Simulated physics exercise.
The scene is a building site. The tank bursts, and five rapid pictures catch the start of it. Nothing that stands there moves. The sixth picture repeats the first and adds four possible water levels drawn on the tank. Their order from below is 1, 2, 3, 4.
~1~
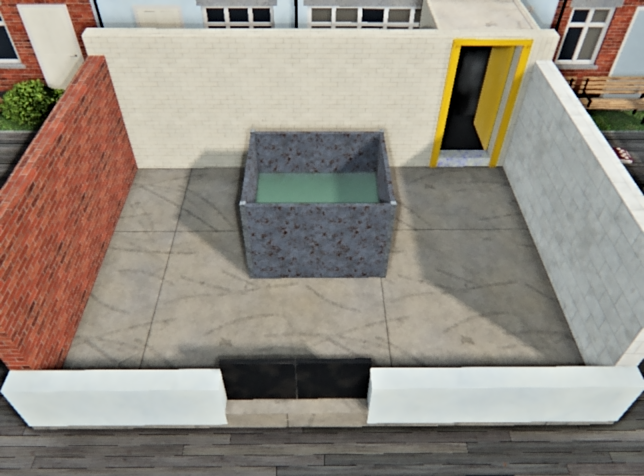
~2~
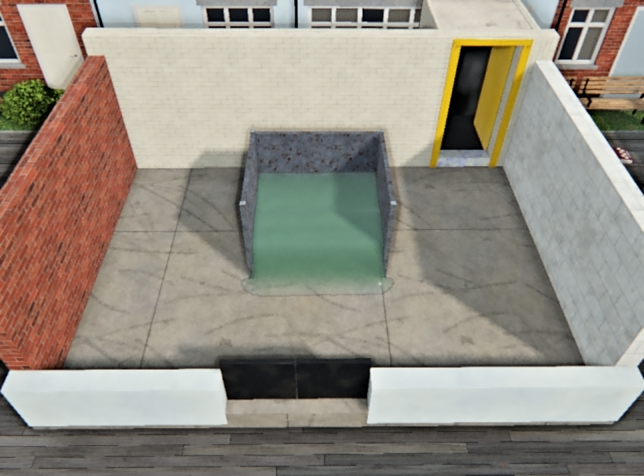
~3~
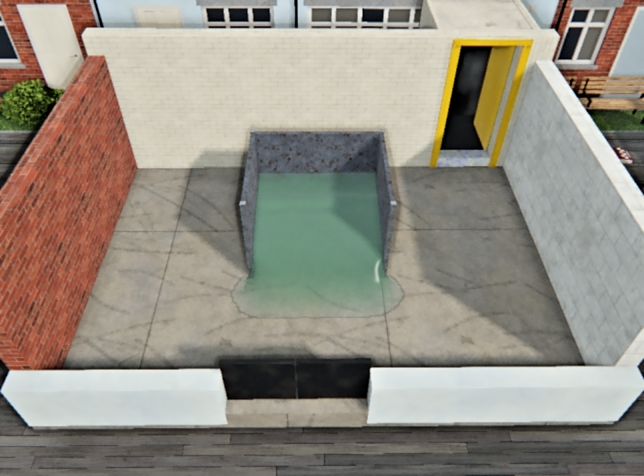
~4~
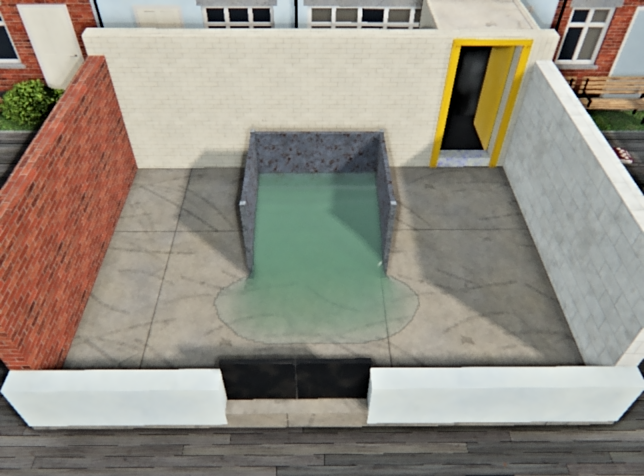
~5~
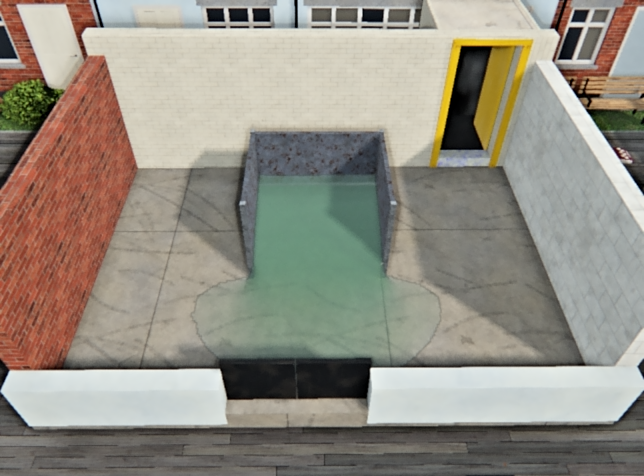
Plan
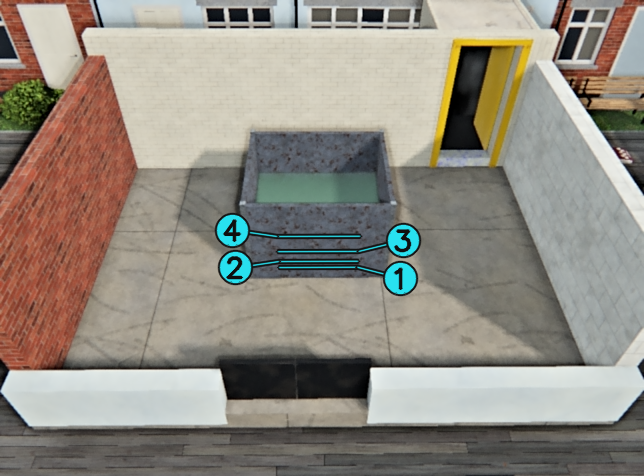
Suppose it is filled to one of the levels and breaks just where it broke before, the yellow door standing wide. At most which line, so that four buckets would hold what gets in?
It is 4.
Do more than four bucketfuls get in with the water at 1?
No.
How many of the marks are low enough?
All of the four.
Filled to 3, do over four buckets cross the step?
No, not at all.
On the marked copy, 1 at (318, 267); 2 at (318, 261); 3 at (318, 251); 4 at (318, 236); from the bottom up 1, 2, 3, 4.
With 1, nothing gets over.
With 2, nothing gets over.
With 3, nothing gets over.
With 4, a bucket or two gets in.
